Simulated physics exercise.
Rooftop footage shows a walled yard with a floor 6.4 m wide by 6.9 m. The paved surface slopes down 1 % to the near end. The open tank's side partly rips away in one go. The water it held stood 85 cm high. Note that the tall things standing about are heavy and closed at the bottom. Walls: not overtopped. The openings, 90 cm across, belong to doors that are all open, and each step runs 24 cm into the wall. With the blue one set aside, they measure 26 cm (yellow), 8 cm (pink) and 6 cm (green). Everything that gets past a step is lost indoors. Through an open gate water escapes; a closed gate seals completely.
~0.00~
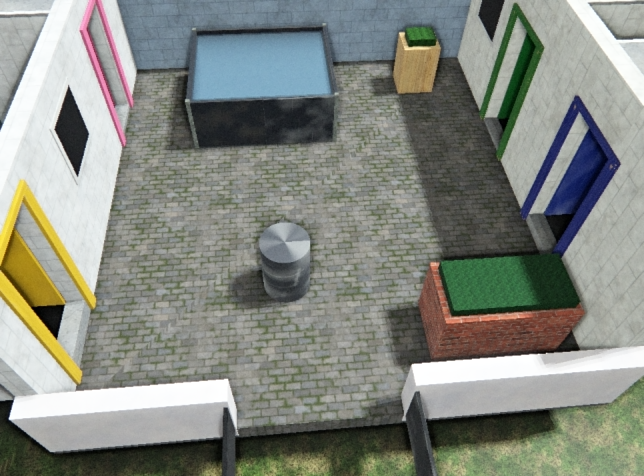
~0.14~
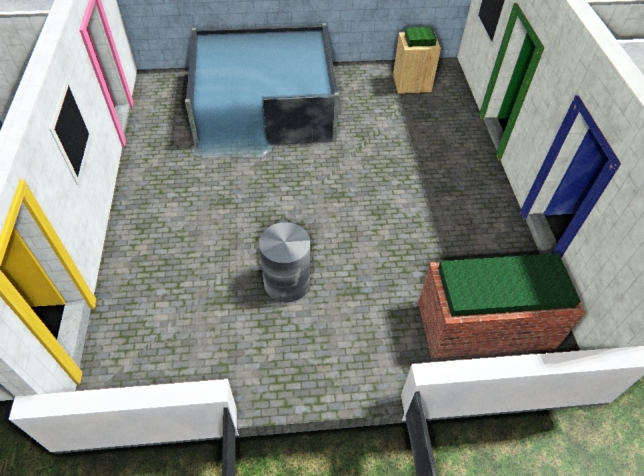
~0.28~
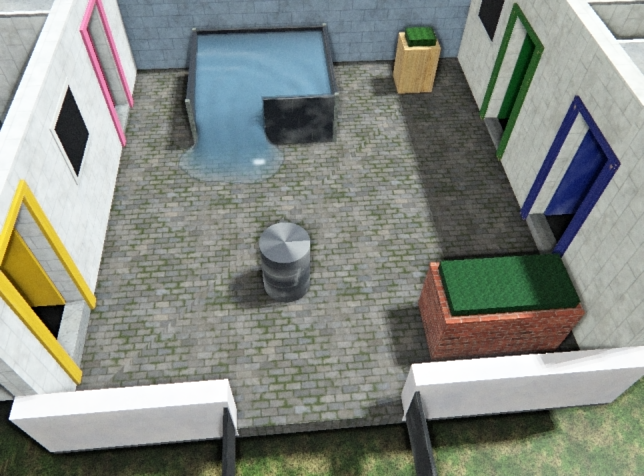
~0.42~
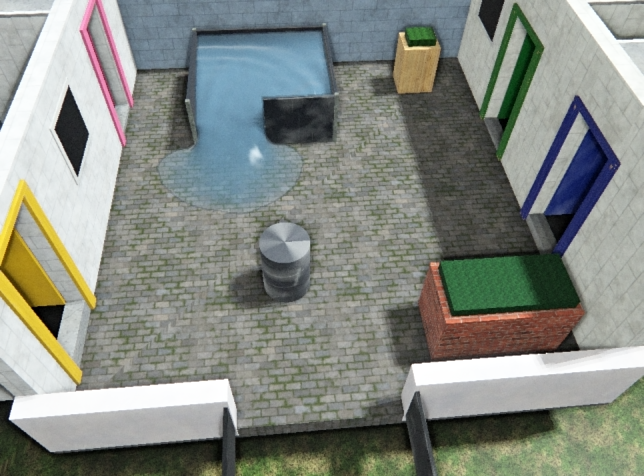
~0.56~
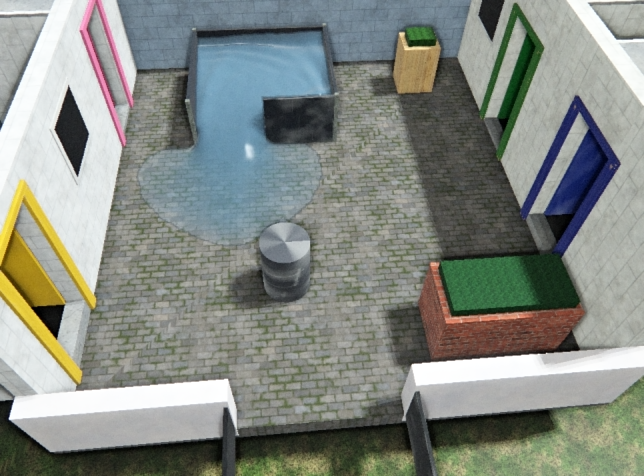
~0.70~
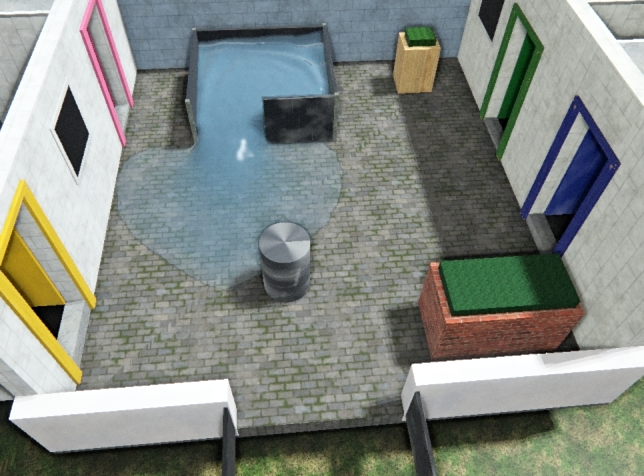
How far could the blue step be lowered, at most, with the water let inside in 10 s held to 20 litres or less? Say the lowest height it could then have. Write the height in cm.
It could then stand at about 9.5 cm.
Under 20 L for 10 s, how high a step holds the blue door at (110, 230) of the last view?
19 cm.
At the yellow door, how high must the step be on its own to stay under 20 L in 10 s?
For yellow: Close to 26 cm.
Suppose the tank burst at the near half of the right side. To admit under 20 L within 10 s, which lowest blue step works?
Then something near 12.5 cm.
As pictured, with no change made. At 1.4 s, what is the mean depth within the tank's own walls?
Average depth: Approx. 56 cm.
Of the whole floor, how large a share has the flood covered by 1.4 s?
About 40 per cent.
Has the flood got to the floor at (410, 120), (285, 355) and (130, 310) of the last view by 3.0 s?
In order: Untouched, soaked, soaked.
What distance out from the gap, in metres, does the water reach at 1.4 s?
Front distance: Approx. 4.8 m.
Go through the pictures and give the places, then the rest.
In the first frame, still water, 85 cm deep, in the open tank at (262, 65); the blue door at (560, 198) is dry.
In the second frame, water pours out at (231, 131) and has run 0.3 m, to (251, 156); about 7 cm deep outside, 85 cm at the back.
In the third frame, the front is at (236, 180), 0.9 m from the gap at (231, 132); 1.1 m2 of floor is wet, 85 cm left at the back.
In the fourth frame, the gap is at (231, 133), the front 1.5 m out at (225, 208); the back of the open tank holds 83 cm.
In the fifth frame, the gap is at (231, 133), the front 2.1 m out at (228, 242); the back of the open tank holds 74 cm.
In the sixth frame, the gap is at (231, 132), the front 2.8 m out at (223, 283); the back of the open tank holds 71 cm; 3.2 m in a straight line remain to the blue door at (560, 198).
After 1.4 s water covers 40 % of the floor, deepest (46 cm) near (219, 150); it has not reached the blue door.
After 3.0 s water covers 55 % of the floor, deepest (43 cm) near (113, 349); it has not reached the blue door.
After 10.0 s water covers 95 % of the floor, deepest (13 cm) near (544, 382); 7 cm at the blue door, 1 litre in over its 15 cm step.
At the blue door as built, the water arrived by 3.2 s and peaked near 15 cm at 6.2 s.
With a step of 8.5 cm, 29 litres would have come in within the 10 s; with 11.5 cm, 9 litres. So under 20 litres takes about 9.5 cm.
